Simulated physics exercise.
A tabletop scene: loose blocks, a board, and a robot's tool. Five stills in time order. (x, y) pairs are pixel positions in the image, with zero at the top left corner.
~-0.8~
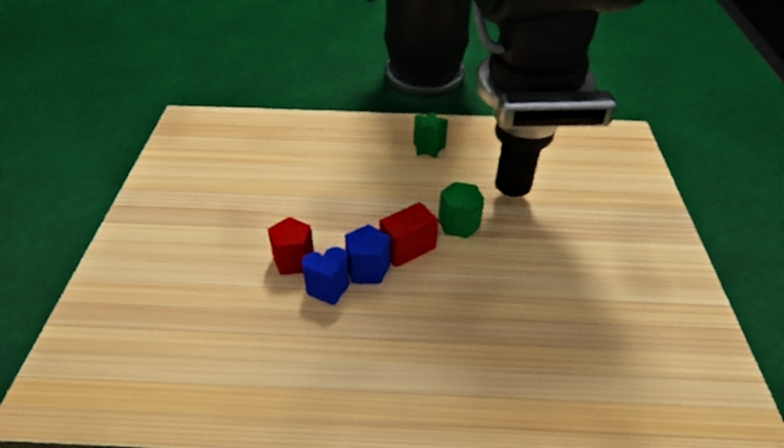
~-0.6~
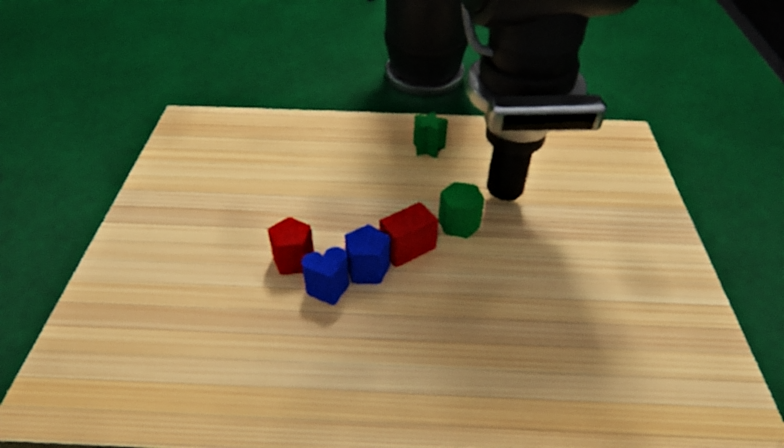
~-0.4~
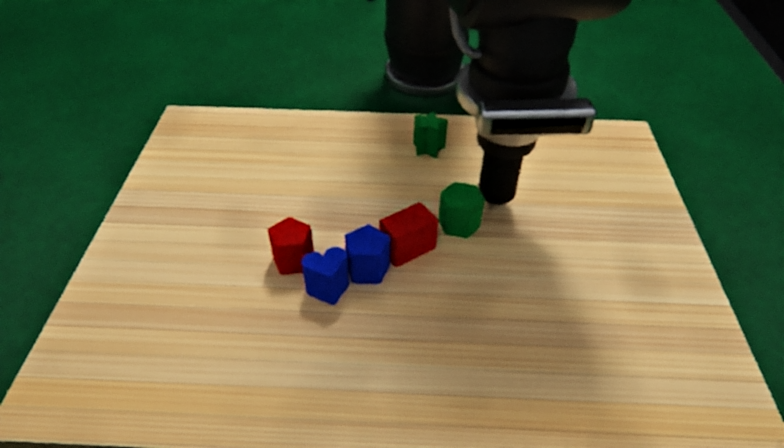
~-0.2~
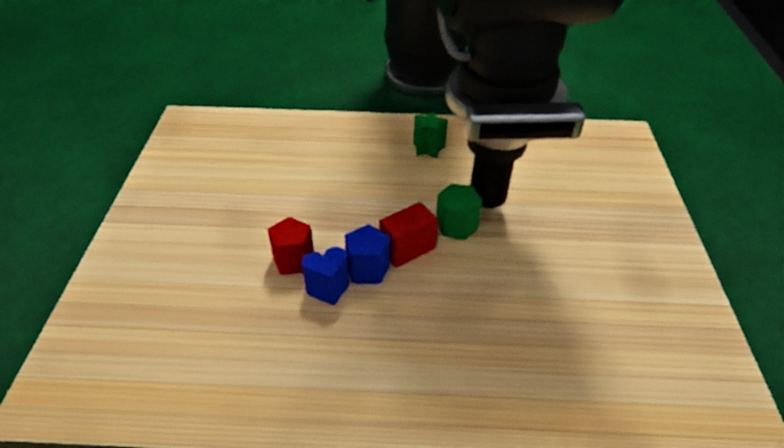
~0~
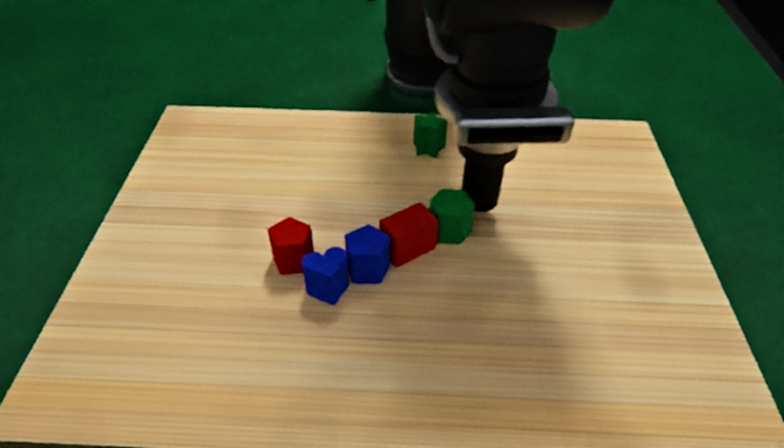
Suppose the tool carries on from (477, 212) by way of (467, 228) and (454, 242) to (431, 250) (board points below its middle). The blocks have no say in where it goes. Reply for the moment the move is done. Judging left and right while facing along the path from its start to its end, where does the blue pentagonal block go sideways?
Facing from start to end, it will go to the right.
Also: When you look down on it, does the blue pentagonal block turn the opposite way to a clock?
No.
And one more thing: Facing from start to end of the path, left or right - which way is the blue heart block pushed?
Seen from start to end, it moves right.
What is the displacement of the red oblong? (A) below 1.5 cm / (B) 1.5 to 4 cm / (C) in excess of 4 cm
My pick is C.
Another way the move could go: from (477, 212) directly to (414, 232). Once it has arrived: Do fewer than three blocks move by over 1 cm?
Short answer: No.
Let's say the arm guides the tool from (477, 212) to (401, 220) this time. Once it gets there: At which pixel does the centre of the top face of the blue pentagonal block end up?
The blue pentagonal block ends near (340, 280).
The first path, step by step. Halfway along, tool at (463, 223); blue heart block at (303, 266), turned 20° anticlockwise; blue pentagonal block at (345, 248), turned 25° clockwise; red oblong at (390, 236); green six-sided block at (433, 223).
At the end, tool at (432, 237); blue heart block at (272, 282), turned 60° anticlockwise; blue pentagonal block at (304, 258), turned 30° clockwise; red oblong at (351, 249), turned 15° clockwise; green six-sided block at (398, 238).
